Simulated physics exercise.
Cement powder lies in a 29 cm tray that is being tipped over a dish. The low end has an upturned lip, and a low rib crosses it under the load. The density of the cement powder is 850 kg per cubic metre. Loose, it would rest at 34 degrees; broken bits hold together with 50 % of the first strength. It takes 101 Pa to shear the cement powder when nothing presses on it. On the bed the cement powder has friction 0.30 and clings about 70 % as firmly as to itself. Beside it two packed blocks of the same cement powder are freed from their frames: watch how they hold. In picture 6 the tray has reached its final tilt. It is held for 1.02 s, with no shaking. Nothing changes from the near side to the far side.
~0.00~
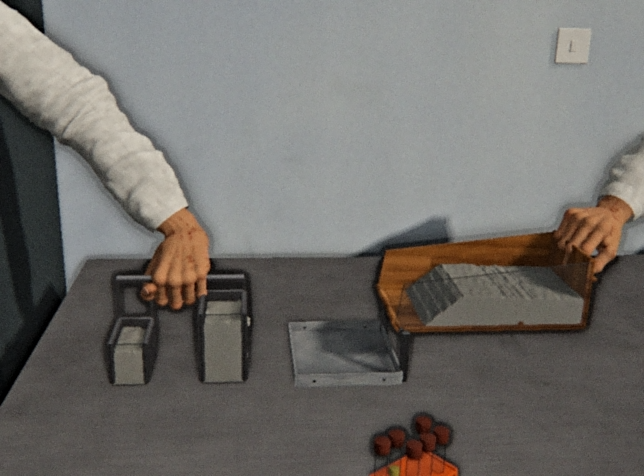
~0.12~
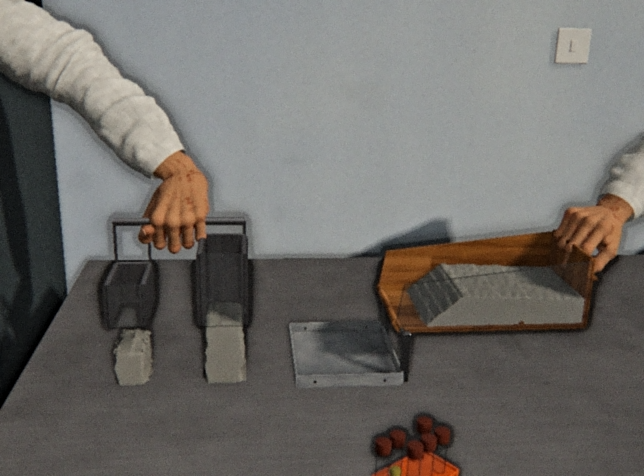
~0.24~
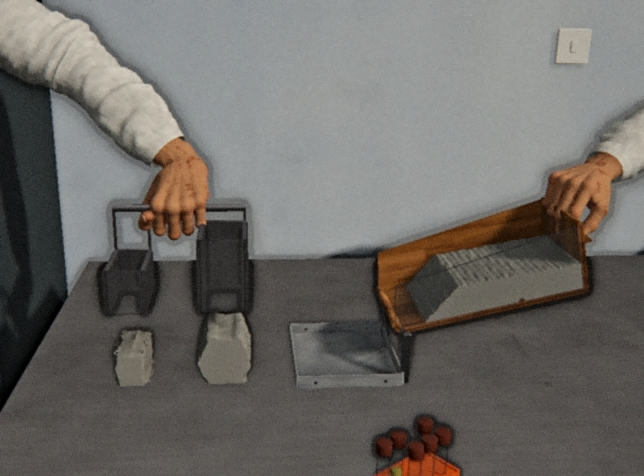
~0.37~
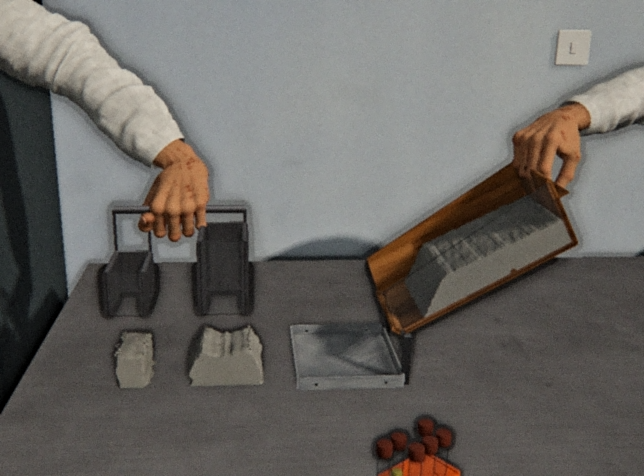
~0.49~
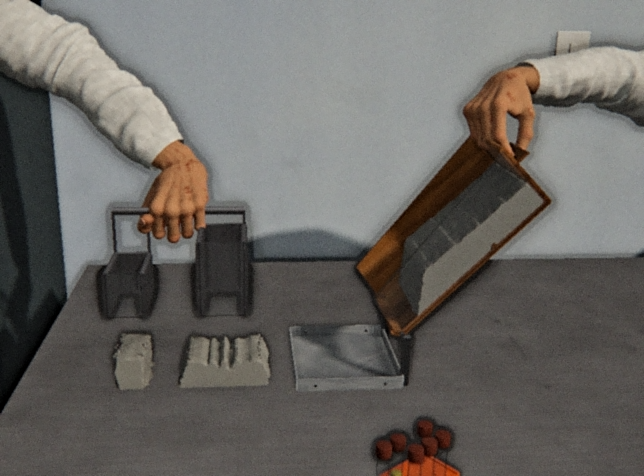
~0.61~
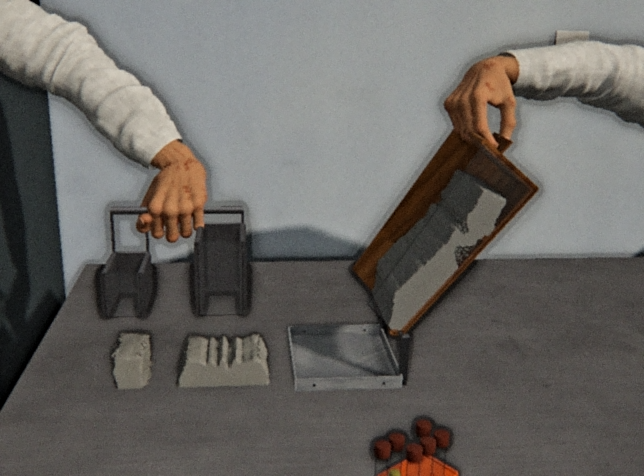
Hand lifting moulds off two grey powder blocks, the taller slumping as another hand steeply tilts a brown tray of cracking powder.
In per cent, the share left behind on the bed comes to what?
The share left behind on the bed is near 10 %.
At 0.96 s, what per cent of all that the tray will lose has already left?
Some 90 per cent.
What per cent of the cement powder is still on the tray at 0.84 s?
About 35 %.
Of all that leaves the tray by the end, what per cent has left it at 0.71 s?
Some 20 per cent.
After 0.71 s, the tilt is 50 degrees and 78 % is on the bed.
After 0.84 s, the tilt is 50 degrees and 34 % is on the bed.
After 0.96 s, the tilt is 50 degrees and 14 % is on the bed.
After 1.08 s, the tilt is 50 degrees and 10 % is on the bed.
After 1.59 s, the tilt is 50 degrees and 10 % is on the bed.
